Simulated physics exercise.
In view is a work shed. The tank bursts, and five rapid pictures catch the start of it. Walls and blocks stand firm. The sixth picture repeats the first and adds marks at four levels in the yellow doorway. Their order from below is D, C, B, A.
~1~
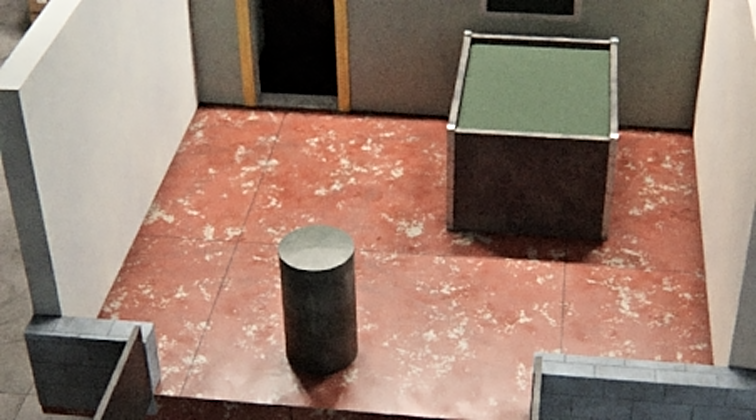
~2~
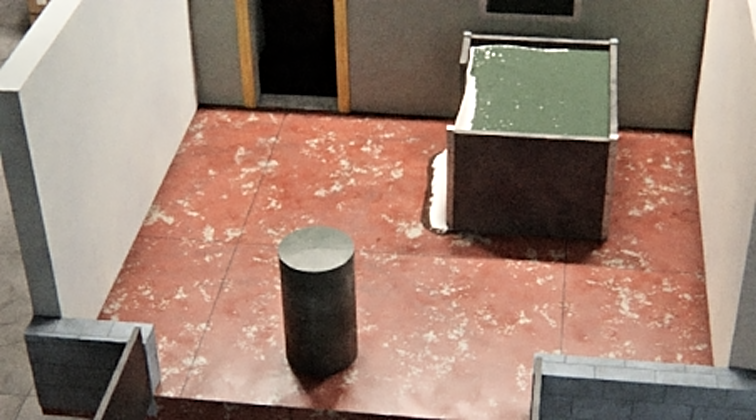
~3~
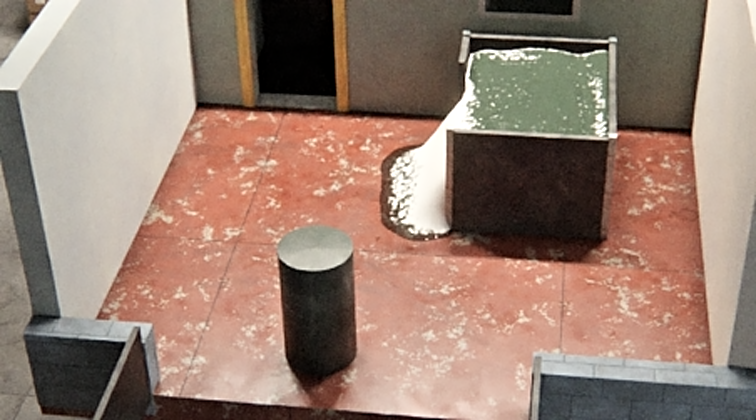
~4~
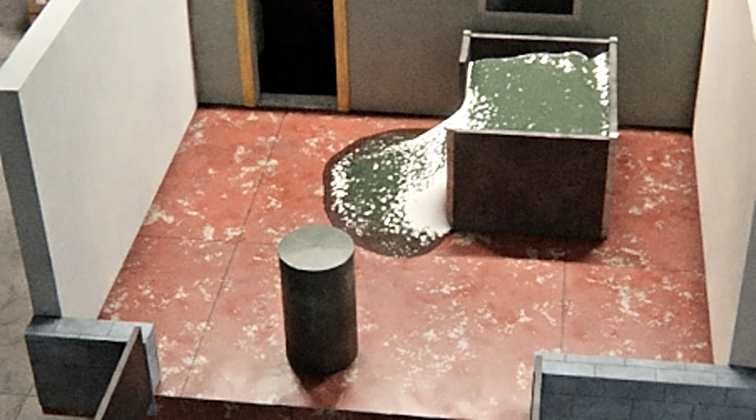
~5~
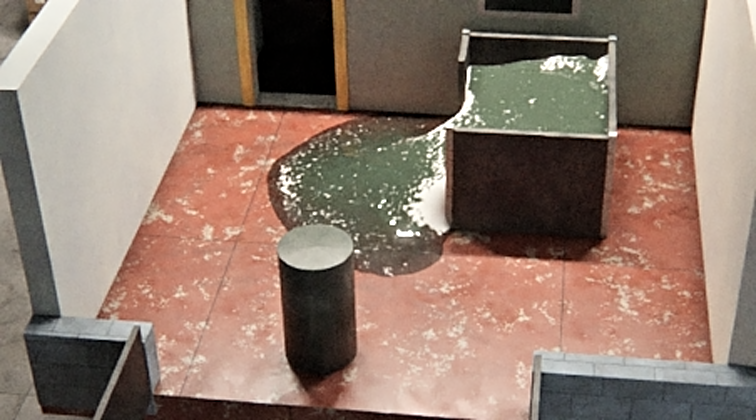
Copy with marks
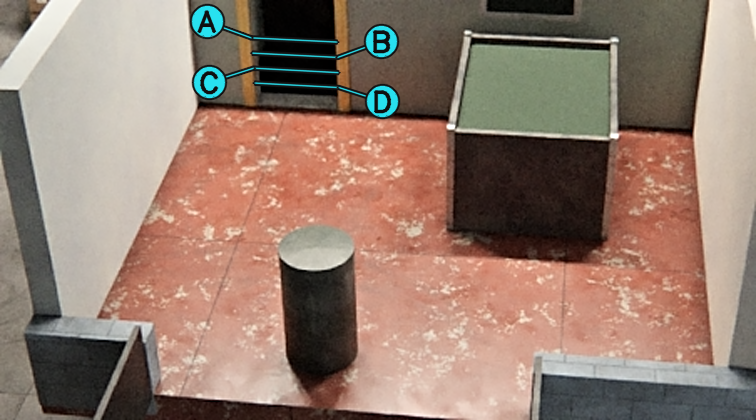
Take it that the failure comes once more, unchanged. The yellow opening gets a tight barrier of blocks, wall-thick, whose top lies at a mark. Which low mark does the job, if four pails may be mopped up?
That is height D.
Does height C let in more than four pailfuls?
No, that is safe.
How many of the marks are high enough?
All four.
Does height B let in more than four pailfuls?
No, that is safe.
On the marked copy, A at (293, 39); B at (294, 55); C at (295, 70); D at (296, 85); from the bottom up D, C, B, A.
With A, nothing gets over.
With B, nothing gets over.
With C, nothing gets over.
With D, a splash gets over, under a bucket.
